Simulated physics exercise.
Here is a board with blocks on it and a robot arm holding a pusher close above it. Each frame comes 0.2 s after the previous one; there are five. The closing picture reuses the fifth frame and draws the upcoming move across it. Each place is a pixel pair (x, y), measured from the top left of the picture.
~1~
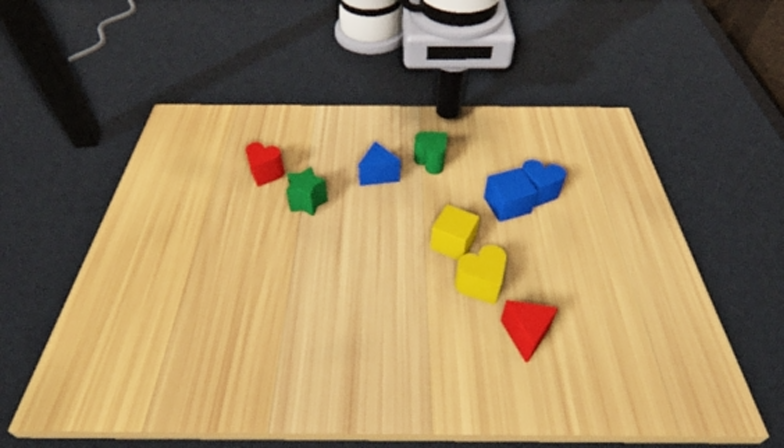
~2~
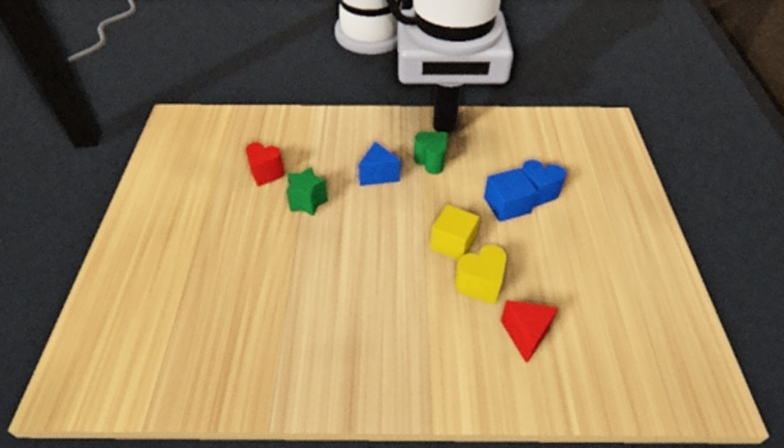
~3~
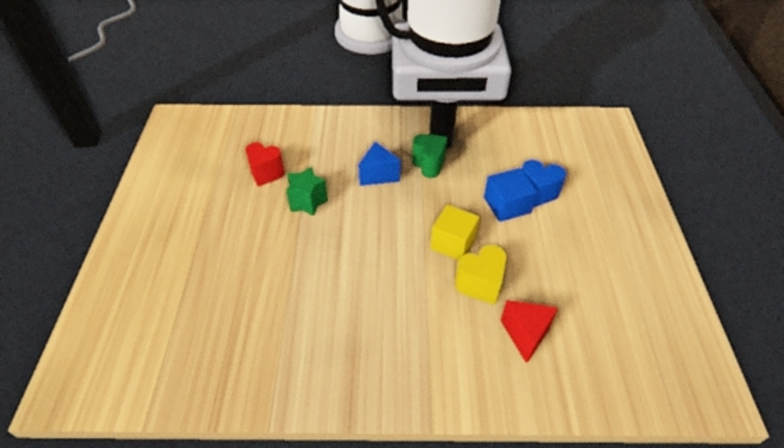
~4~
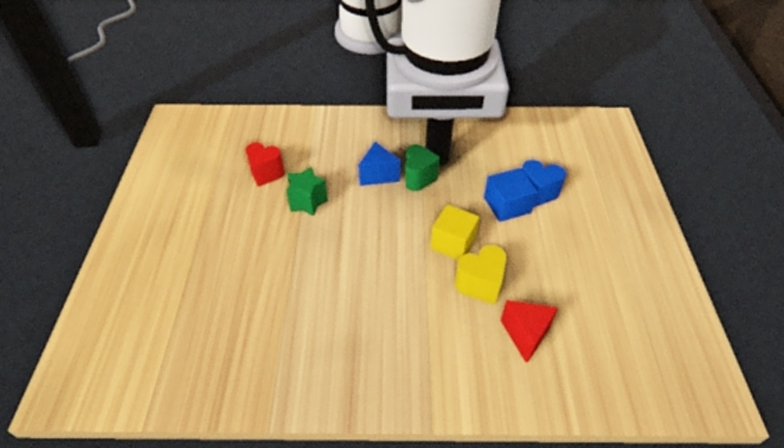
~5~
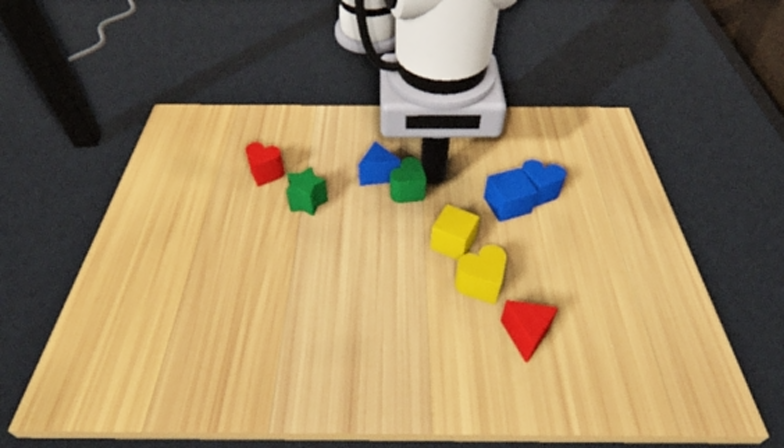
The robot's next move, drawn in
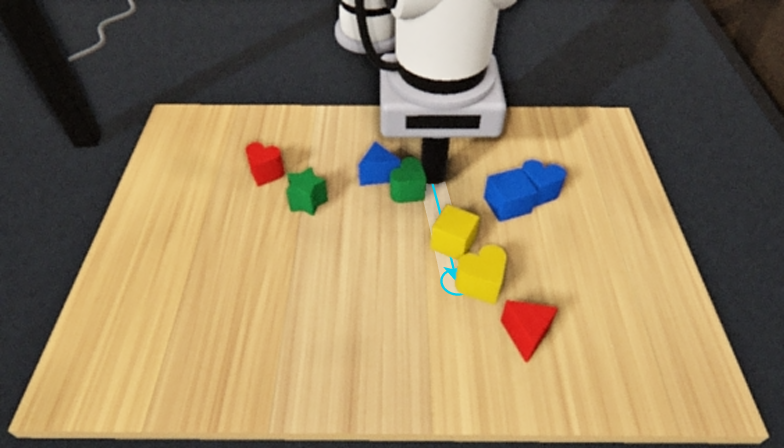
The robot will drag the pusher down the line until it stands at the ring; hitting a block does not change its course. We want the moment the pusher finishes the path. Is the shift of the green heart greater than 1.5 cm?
No, that is not how it ends up.
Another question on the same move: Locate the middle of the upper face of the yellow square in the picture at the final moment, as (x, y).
I predict (493, 279).
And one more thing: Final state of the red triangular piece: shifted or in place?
The push reaches it.
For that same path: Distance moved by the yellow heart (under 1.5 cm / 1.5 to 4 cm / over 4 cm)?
I'd go with over 4 cm for this block.
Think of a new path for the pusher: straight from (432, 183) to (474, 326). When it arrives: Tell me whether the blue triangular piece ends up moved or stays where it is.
Put simply, it stays right there.
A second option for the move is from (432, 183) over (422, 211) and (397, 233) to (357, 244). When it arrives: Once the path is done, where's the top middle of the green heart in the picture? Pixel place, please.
It is going to be at (397, 180).
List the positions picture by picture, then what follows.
The first picture shows tip of the pusher at (448, 112), middles of tops, green heart at (433, 140), yellow square at (456, 222), yellow heart at (485, 264), red triangular piece at (533, 317).
The second picture shows pusher at (444, 126), nothing pushed.
The third picture shows pusher at (441, 142), green heart at (431, 144).
The fourth picture shows pusher at (437, 158), green heart at (420, 157).
The fifth picture shows pusher at (433, 176), green heart at (409, 171), yellow square at (456, 222), yellow heart at (485, 264), red triangular piece at (533, 317).
The line goes in a line from (432, 183) to (457, 282).
The first path, step by step. One third of the way, pusher at (441, 206); nothing pushed yet.
Two thirds of the way, pusher at (449, 239); yellow square at (472, 253), turned 20° anticlockwise; yellow heart at (499, 280).
At the end, pusher at (458, 275); green heart unmoved; yellow square at (493, 279), turned 65° anticlockwise; yellow heart at (533, 295), turned 20° anticlockwise; red triangular piece at (538, 327).
